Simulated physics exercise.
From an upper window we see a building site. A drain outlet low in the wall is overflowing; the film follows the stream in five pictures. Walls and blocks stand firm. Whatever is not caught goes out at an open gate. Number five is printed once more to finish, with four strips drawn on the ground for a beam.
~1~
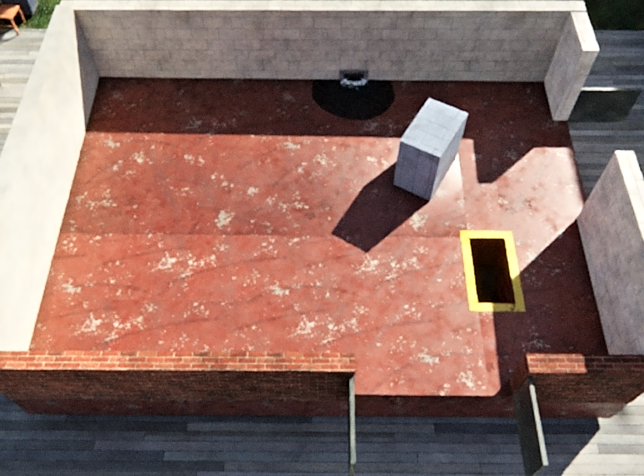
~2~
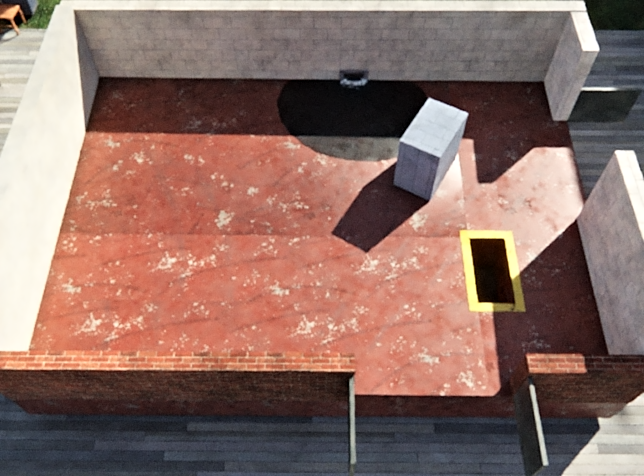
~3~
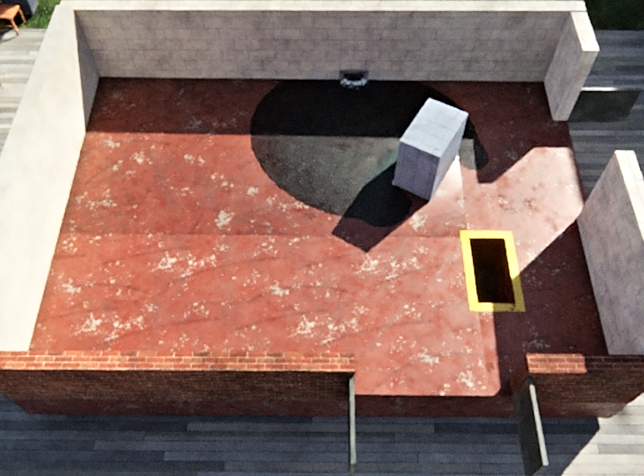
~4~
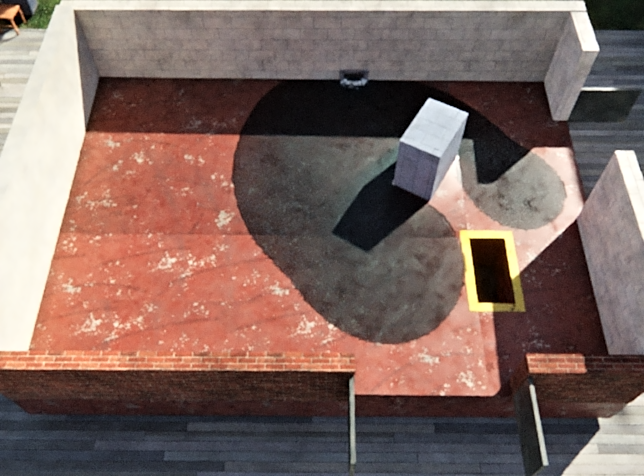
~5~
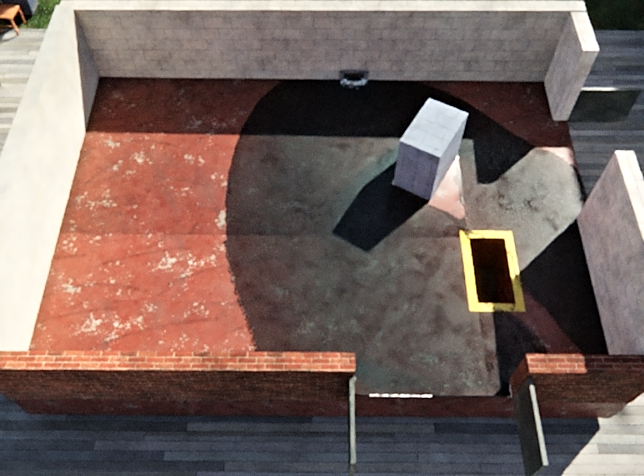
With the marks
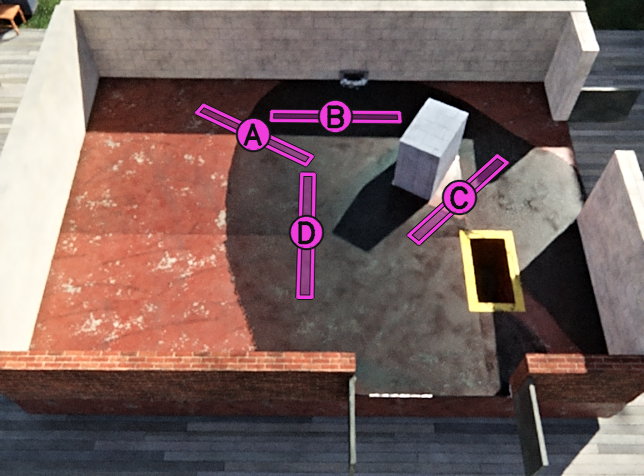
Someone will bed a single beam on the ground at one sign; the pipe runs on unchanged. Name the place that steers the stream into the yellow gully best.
A.
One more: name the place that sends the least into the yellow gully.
It is C.
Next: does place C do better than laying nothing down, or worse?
It is worse.
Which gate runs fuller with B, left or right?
The left one.
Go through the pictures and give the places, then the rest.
The first frame shows outfall at (354, 75); yellow gully at (492, 270); open gate at (431, 378); open gate at (564, 167); front seen at (332, 110), 2 % of the ground wet; yellow gully still dry.
The second frame shows front seen at (361, 157), 9 % of the ground wet; yellow gully still dry.
The third frame shows front seen at (405, 212), 18 % of the ground wet; yellow gully still dry.
The fourth frame shows front seen at (422, 327), 34 % of the ground wet; yellow gully still dry.
The fifth frame shows front seen at (582, 333), 49 % of the ground wet; yellow gully taking water.
On the marked copy, A from (200, 108) to (309, 160); B from (271, 115) to (399, 117); C from (413, 239) to (502, 159); D from (304, 297) to (308, 174).
With A, about 17 % of the stream goes into the yellow gully, about 83 % out by the gates.
With B, about 7 % of the stream goes into the yellow gully, about 93 % out by the gates.
With C, about 2 % of the stream goes into the yellow gully, about 97 % out by the gates.
With D, about 10 % of the stream goes into the yellow gully, about 90 % out by the gates.
